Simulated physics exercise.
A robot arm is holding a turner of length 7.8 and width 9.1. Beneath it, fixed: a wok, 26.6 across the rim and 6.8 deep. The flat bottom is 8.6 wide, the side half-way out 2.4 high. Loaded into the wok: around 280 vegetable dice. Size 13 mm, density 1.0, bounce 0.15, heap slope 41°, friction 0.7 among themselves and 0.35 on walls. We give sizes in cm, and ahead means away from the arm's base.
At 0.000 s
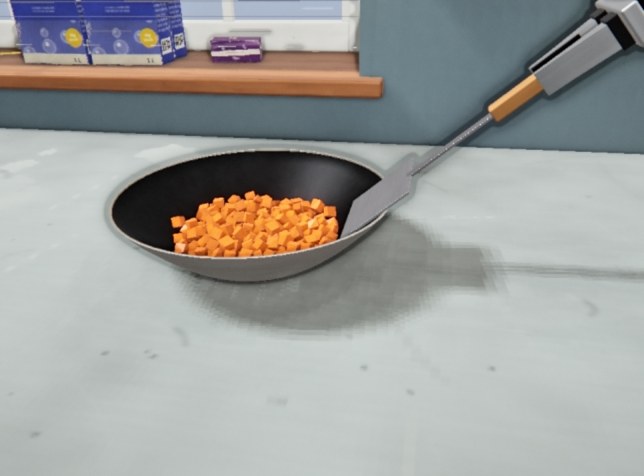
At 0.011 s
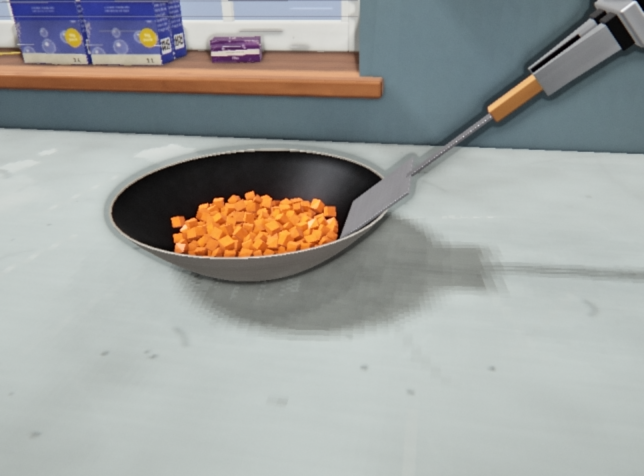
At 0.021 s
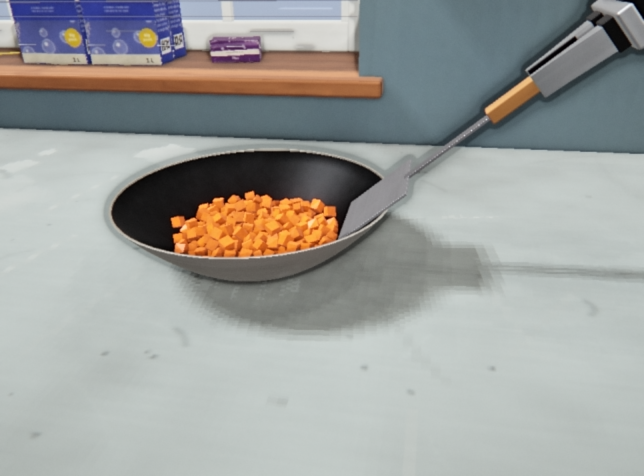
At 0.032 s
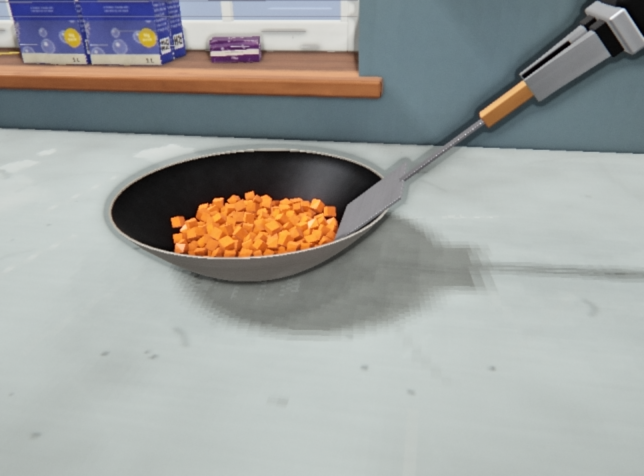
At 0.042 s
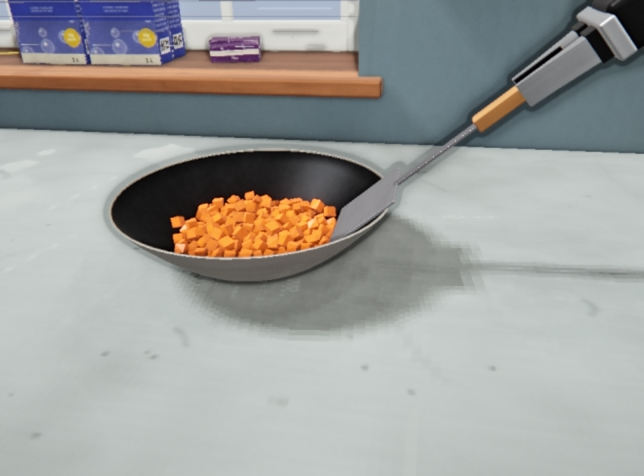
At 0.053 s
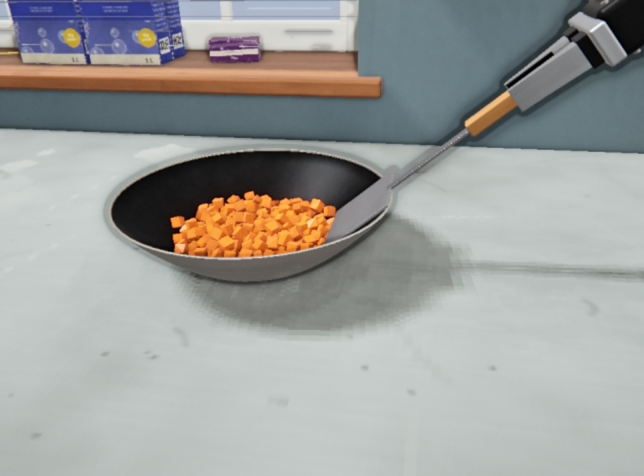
A robot arm holding a gray turner moves it slightly to the left inside the right side of a dark wok on a pale countertop, while the heap of orange vegetable dice beside the blade shows no visible change.
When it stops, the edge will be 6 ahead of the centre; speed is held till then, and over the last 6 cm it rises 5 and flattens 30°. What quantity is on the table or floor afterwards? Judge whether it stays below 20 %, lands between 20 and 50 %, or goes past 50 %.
It stays below 20 %.
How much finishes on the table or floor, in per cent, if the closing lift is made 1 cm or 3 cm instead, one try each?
About 25 and 10 per cent.
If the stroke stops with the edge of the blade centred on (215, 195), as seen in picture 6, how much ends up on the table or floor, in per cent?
Around 5 percent.
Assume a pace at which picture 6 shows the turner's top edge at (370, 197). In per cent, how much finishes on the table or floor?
My guess is around 35 percent.
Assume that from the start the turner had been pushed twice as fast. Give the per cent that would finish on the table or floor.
Estimated result: Some 25 %.
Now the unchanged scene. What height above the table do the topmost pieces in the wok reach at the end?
Roughly 8.0 centimetres.
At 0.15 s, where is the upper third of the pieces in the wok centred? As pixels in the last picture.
(197, 214).
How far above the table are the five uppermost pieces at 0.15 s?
They are near 6 cm up.
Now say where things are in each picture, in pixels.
Turner top edge at (412, 174), sloping 41°; upper third of the load around (258, 225), from x 180 to 330, top at y 195; 282 in the wok, in the first frame.
Turner top edge at (411, 174), sloping 41°; upper third of the load around (258, 225), from x 180 to 330, top at y 195, in the second frame.
Turner top edge at (409, 175), sloping 41°; upper third of the load around (258, 225), from x 180 to 330, top at y 195, in the third frame.
Turner top edge at (404, 178), sloping 41°; upper third of the load around (258, 225), from x 180 to 330, top at y 195, in the fourth frame.
Turner top edge at (398, 182), sloping 41°; upper third of the load around (258, 225), from x 180 to 330, top at y 195, in the fifth frame.
Turner top edge at (392, 186), sloping 41°; upper third of the load around (258, 225), from x 180 to 330, top at y 195; 282 in the wok, in the sixth frame.
By 0.15 s, sloping 41°, highest piece 6 above the table; 282 in the wok.
By 0.24 s, sloping 29°, highest piece 9 above the table; 277 in the wok, 5 on the blade or in flight.
By 0.48 s, sloping 11°, highest piece 8 above the table; 268 in the wok, 12 on the table or floor, 2 on the blade or in flight.
By 1.53 s, sloping 11°, highest piece 8 above the table; 268 in the wok, 14 on the table or floor.
Final count, 268 in the wok, 14 on the table or floor. That is 5 % on the table or floor.
